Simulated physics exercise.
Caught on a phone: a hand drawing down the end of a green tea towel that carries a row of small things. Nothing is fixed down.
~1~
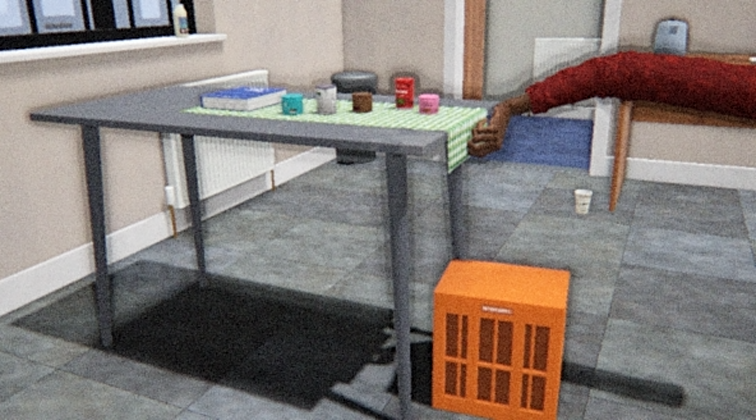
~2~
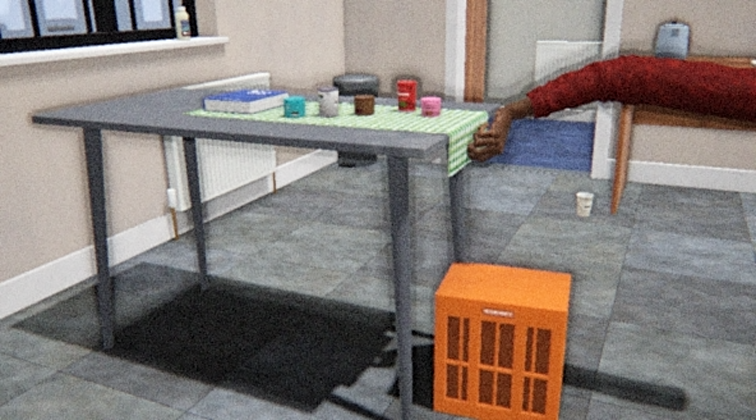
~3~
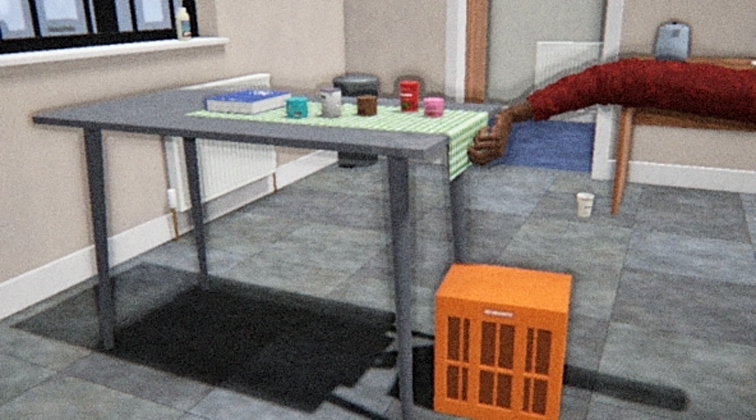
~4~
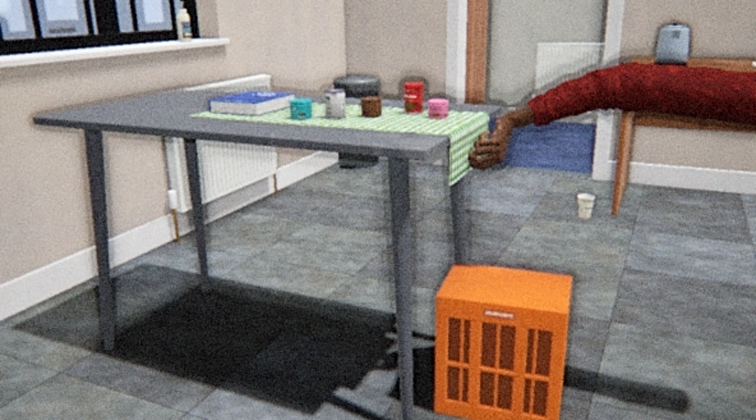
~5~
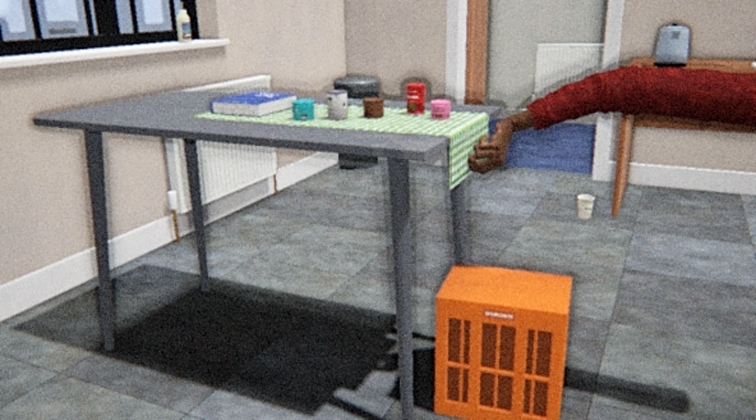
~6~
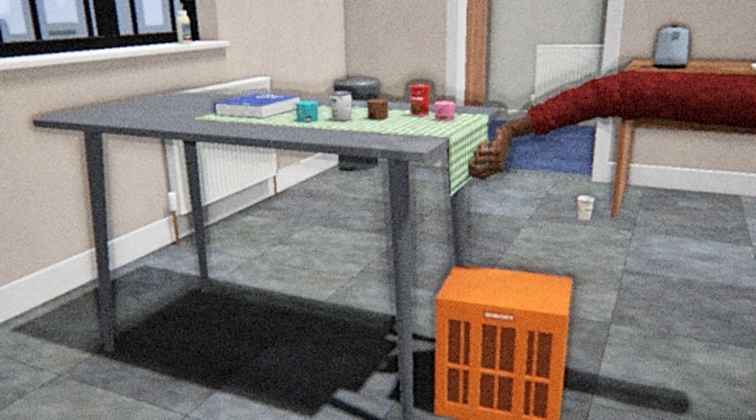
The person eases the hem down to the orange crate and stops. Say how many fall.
The desk loses three.
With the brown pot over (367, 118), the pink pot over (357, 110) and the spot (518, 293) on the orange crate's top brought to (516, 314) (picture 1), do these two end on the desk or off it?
The brown pot tumbles off; the pink pot falls.
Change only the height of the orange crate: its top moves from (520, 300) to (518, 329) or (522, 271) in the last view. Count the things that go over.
In that case 4 and 2.
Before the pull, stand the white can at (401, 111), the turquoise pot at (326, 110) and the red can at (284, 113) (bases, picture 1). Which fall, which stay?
The white can drops off, the turquoise pot survives, the red can remains up.
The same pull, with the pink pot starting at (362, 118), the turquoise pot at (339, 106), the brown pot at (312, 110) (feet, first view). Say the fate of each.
The pink pot comes down; the turquoise pot stays on; the brown pot keeps its place on top.
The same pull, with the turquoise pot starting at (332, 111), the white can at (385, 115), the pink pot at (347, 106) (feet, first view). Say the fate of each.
The turquoise pot stays on; the white can drops off; the pink pot does not fall.
Soon after, hem near (470, 237); pink pot gone.
Then, hem on the crate; pink pot and red can gone.
At rest, hem on the crate; pink pot, red can and brown pot gone. The count of fallen things is three.
